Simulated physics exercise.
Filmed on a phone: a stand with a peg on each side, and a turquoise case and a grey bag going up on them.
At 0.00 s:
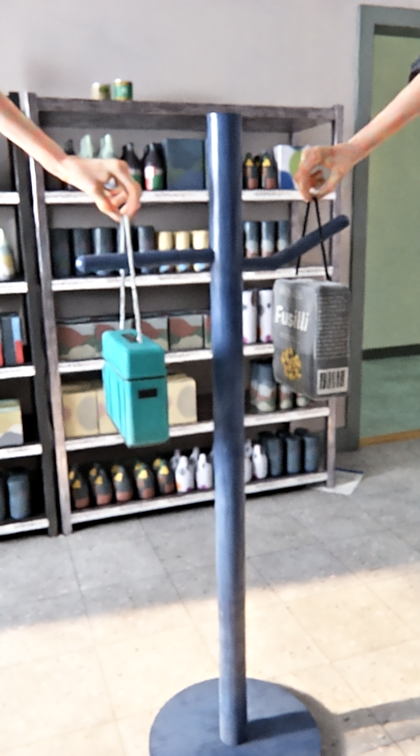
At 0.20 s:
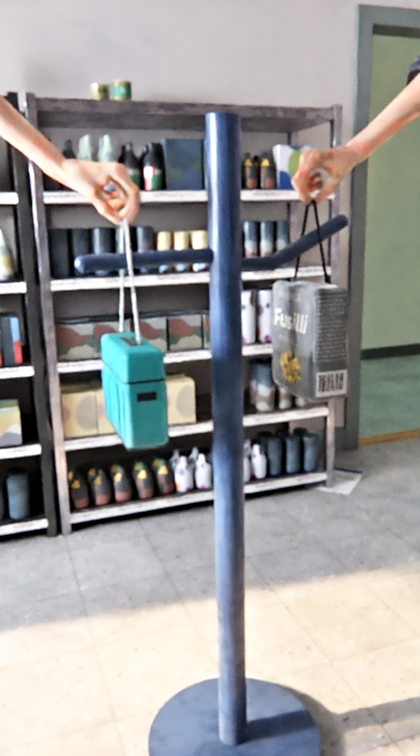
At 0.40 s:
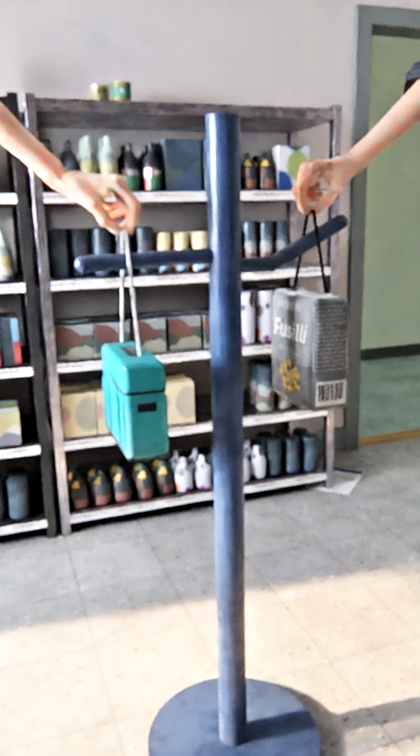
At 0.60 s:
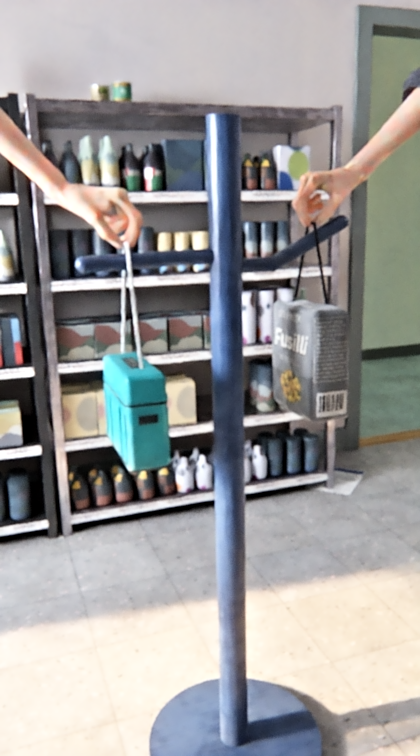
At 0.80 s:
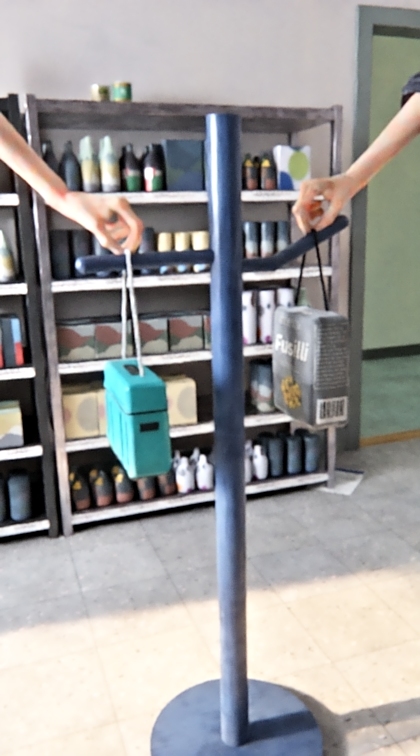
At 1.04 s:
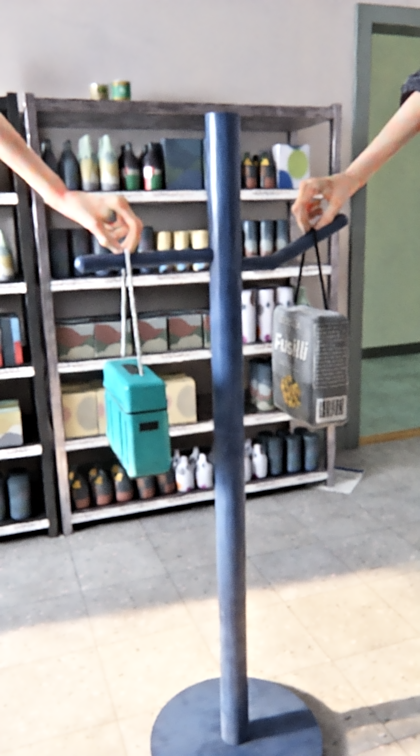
In a room with stocked shelves, two hands slightly lower a turquoise case and grey bag beside a stand.
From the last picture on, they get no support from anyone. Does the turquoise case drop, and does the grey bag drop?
One by one: Once let go the turquoise case will still be up there. Once let go the grey bag will still be up there.
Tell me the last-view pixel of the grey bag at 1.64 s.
Position at that time: (280, 389).
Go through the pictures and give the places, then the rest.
Turquoise case (134, 384); grey bag (310, 337); left peg tip (85, 264); right peg tip (342, 222), in the first picture.
Turquoise case (133, 386); grey bag (309, 339), in the second picture.
Turquoise case (133, 396); grey bag (309, 349), in the third picture.
Turquoise case (135, 408); grey bag (310, 359), in the fourth picture.
Turquoise case (135, 414); grey bag (310, 365), in the fifth picture.
Turquoise case (135, 414); grey bag (309, 365); left peg tip (84, 264), about level; right peg tip (341, 220), pointing up, in the sixth picture.
By 1.28 s, turquoise case on its peg near (135, 414); grey bag on its peg near (306, 373).
By 1.64 s, turquoise case on its peg near (135, 416); grey bag on its peg near (279, 389).
By 2.20 s, turquoise case on its peg near (134, 415); grey bag on its peg near (267, 391).
When it is over, turquoise case on its peg near (135, 416); grey bag on its peg near (283, 390). The turquoise case stays hanging and the grey bag holds on.
